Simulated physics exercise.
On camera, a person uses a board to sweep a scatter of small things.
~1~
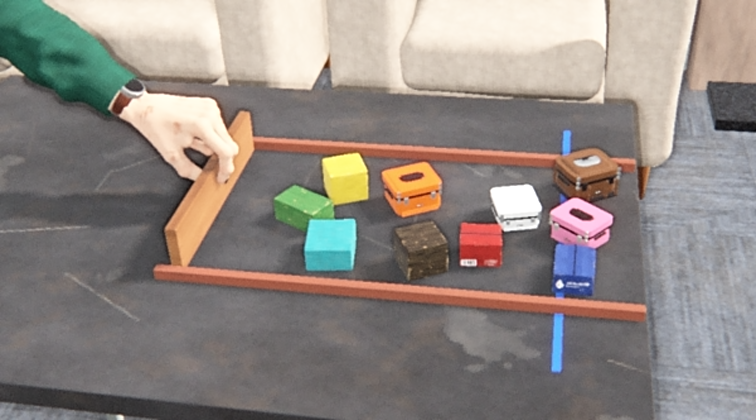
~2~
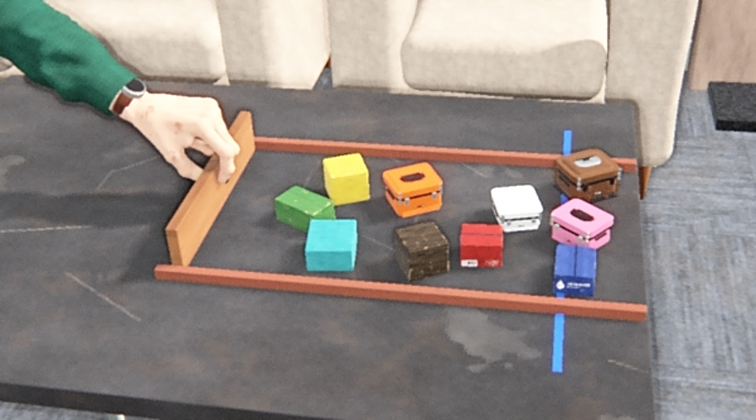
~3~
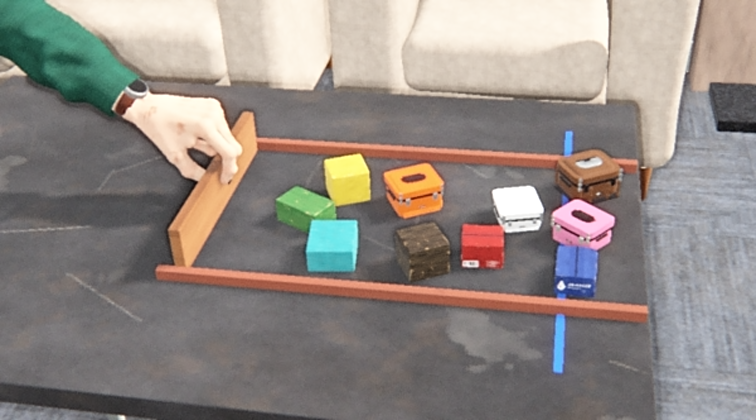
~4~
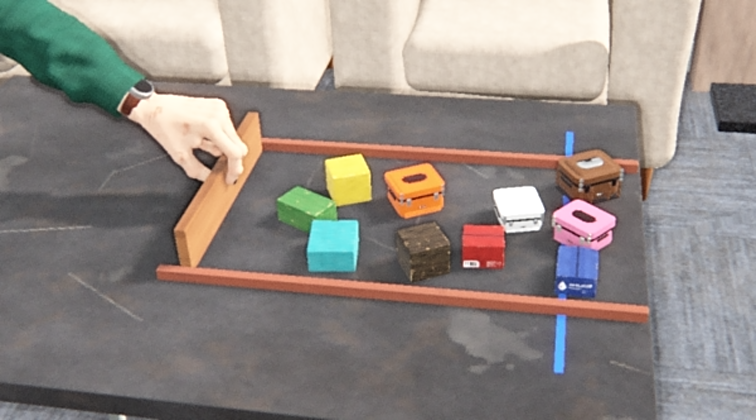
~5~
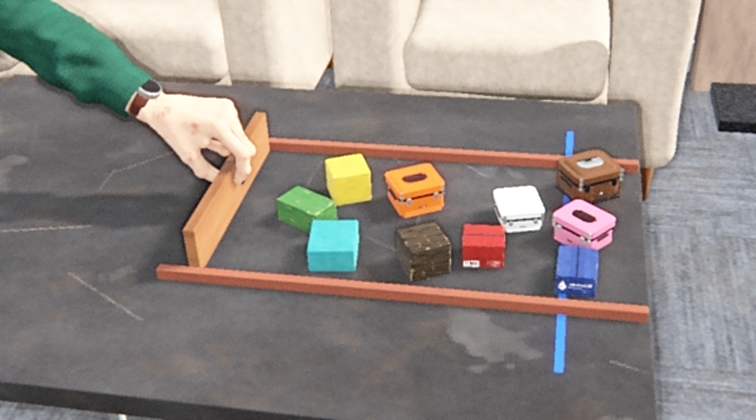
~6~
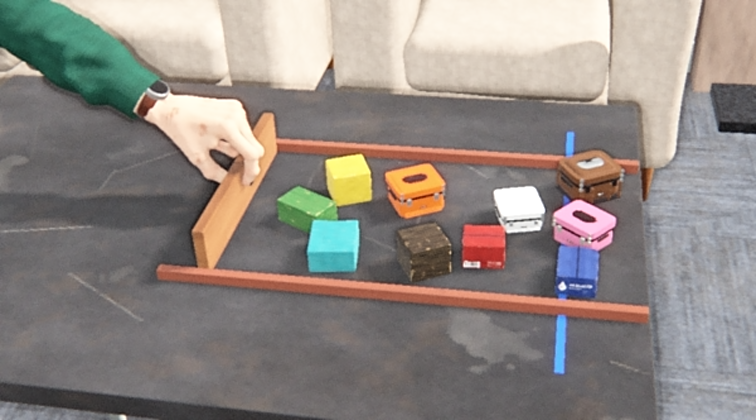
On a dark tabletop between two reddish rails, a hand in a green sleeve holds a wooden board upright and slides it slightly right toward scattered colourful blocks and small cases, which stay still near and across a blue tape line.
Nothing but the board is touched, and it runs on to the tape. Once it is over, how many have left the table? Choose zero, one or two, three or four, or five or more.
Three or four of them have left the table.
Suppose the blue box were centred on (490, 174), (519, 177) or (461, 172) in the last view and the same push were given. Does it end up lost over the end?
Results in order - still up; still up; still up.
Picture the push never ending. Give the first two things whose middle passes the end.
That would be the pink case first and then the blue box.
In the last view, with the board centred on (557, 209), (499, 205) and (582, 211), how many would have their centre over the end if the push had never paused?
Place by place, 4, 0 and 7.
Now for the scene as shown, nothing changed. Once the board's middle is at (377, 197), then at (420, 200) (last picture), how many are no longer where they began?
The first count is 5, and then it's 8.
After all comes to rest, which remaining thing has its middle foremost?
Orange case.
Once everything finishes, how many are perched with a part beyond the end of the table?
I'd say 3 of them.
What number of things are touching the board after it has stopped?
3 of them.
Soon after, none off yet; brown case at rest near (589, 178); pink case at rest near (584, 229); blue box at rest near (577, 272).
Then, none off yet; brown case at rest near (589, 178); pink case moving near (593, 233); blue box at rest near (577, 272).
Further on, none off yet; brown case moved a little near (616, 175); pink case moved about its own width near (644, 246); blue box moved about its own width near (621, 277).
At rest, the number that fall off is three or four; fallen, white case, blue box, pink case and brown case.
